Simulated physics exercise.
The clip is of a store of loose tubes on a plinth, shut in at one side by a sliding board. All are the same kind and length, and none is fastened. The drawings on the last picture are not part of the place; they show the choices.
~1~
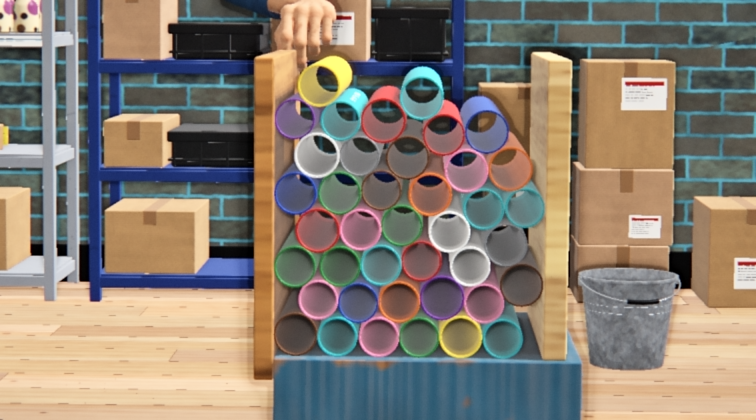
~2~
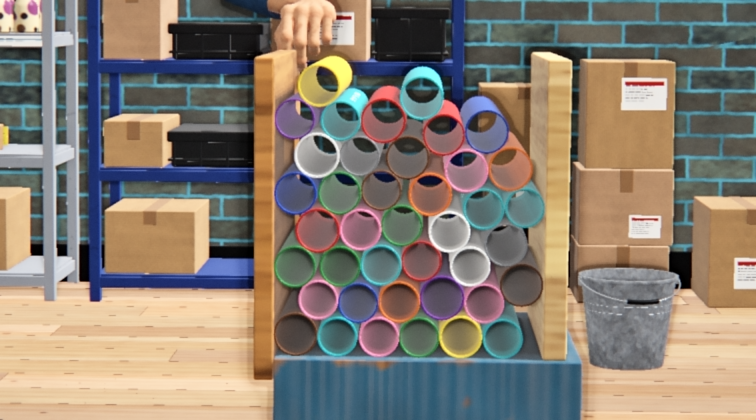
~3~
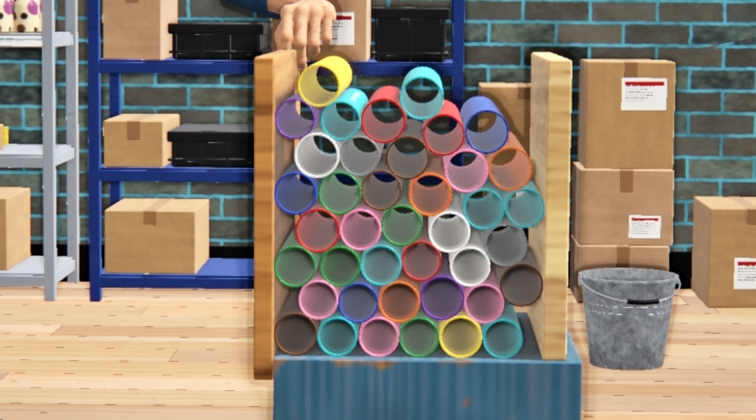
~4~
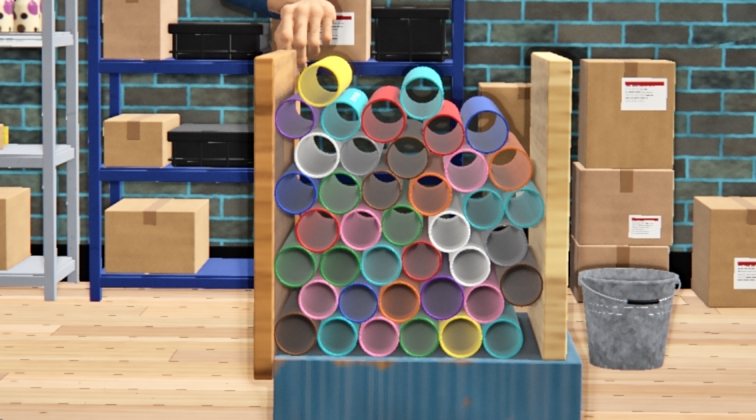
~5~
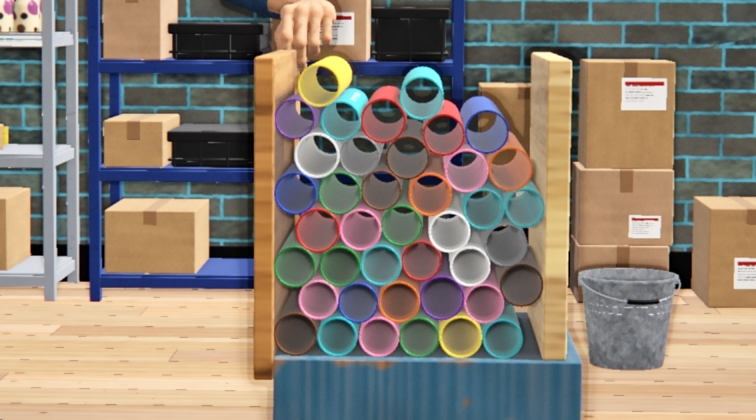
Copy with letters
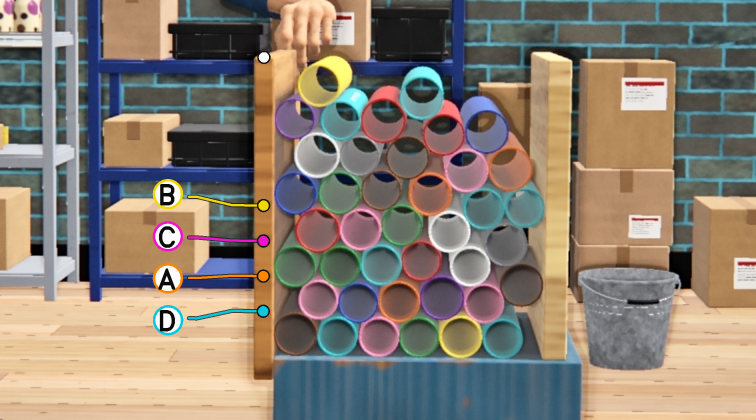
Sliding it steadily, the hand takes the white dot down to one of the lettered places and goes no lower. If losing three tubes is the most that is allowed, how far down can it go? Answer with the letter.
It can be let down to B.
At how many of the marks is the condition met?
The number is one.
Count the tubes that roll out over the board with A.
At A the number is five.
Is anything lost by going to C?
Yes, at C.
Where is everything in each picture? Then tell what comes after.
In the first frame, a green tube (295, 267); a red tube (317, 231); a blue tube (296, 193).
In the second frame, a blue tube (296, 193); a white tube (317, 156).
In the third frame, a grey tube (359, 156); a red tube (383, 121).
In the fourth frame, side board (279, 200); a brown tube (296, 334).
In the fifth frame, a turquoise tube (502, 338); a green tube (295, 267); a red tube (317, 231).
On the marked copy, A at (263, 277); B at (263, 205); C at (263, 241); D at (263, 311); the white dot at (264, 58).
With B. Early on, top of the board (274, 125).
Further on, top of the board (274, 202).
At the end, top of the board (274, 205), two out over the board.
As for the rest, A more than three out over the board; C more than three out over the board; D more than three out over the board.
